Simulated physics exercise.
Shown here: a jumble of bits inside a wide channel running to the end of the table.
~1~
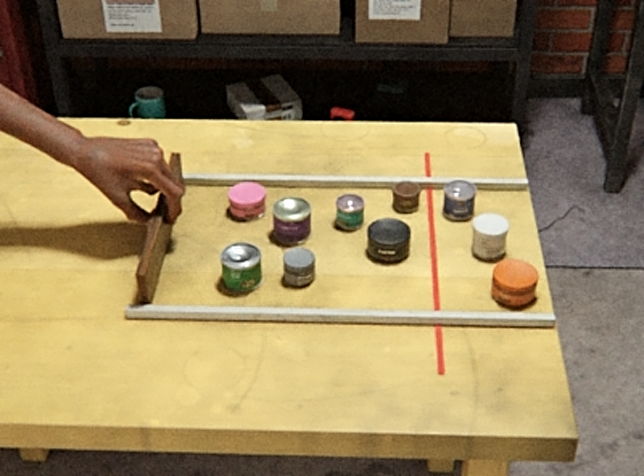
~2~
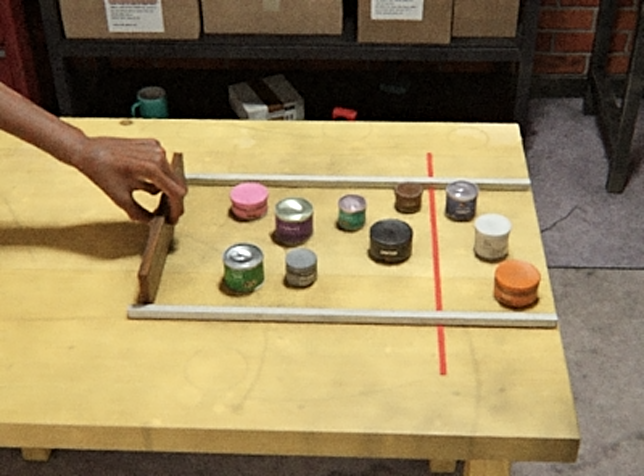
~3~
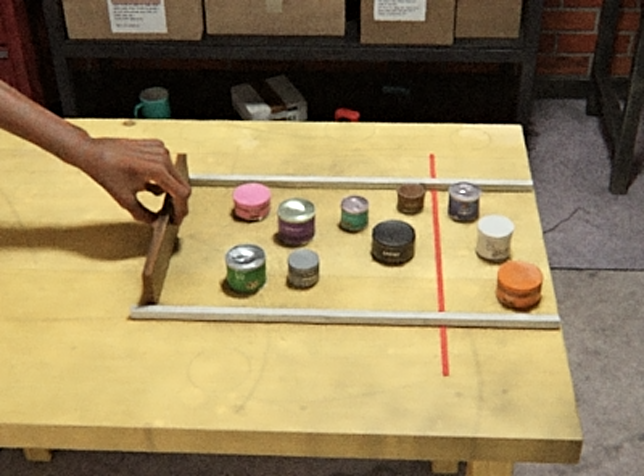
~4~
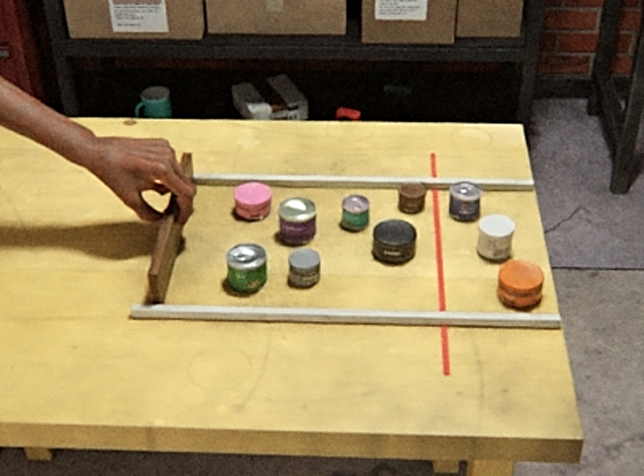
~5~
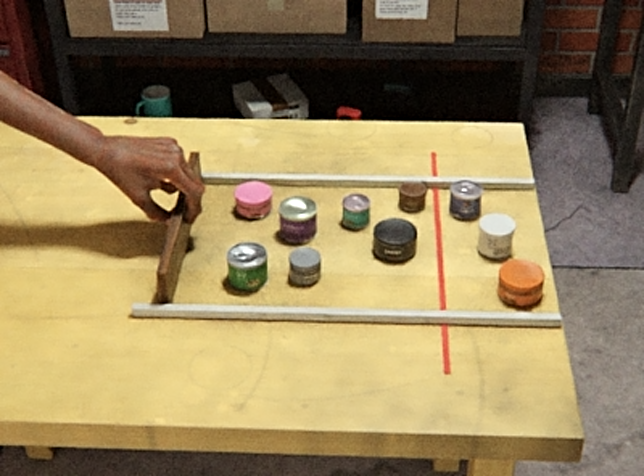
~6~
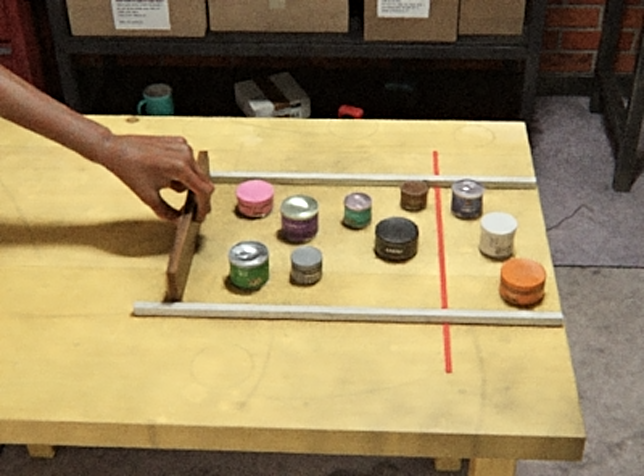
A hand reaching in from the left slides a dark wooden board a short way rightward along a channel on a yellow wooden table, seen from above at an angle. Pink, purple, green, grey, turquoise, black and brown tubs and tins lie left of a red tape line, with blue, white and orange ones to its right. The containers stay in place on the tabletop, while the view shifts very slightly.
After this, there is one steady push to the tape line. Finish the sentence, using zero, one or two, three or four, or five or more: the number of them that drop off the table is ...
The number that drop off the table is zero.
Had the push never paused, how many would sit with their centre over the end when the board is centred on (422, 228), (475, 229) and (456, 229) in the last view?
Counts: 0, 2, 0.
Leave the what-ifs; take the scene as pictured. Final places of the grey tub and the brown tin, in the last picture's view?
Near (497, 270) and (469, 188).
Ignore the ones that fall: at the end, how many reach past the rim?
Overhang count: 0.
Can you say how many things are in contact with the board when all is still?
That makes 3.
Early on, none off yet; orange tub at rest near (522, 282); white pot at rest near (498, 236); blue tin at rest near (467, 199).
A while later, none off yet; orange tub at rest near (522, 282); white pot at rest near (498, 236); blue tin at rest near (469, 199).
Finally, the number that fall off is zero.
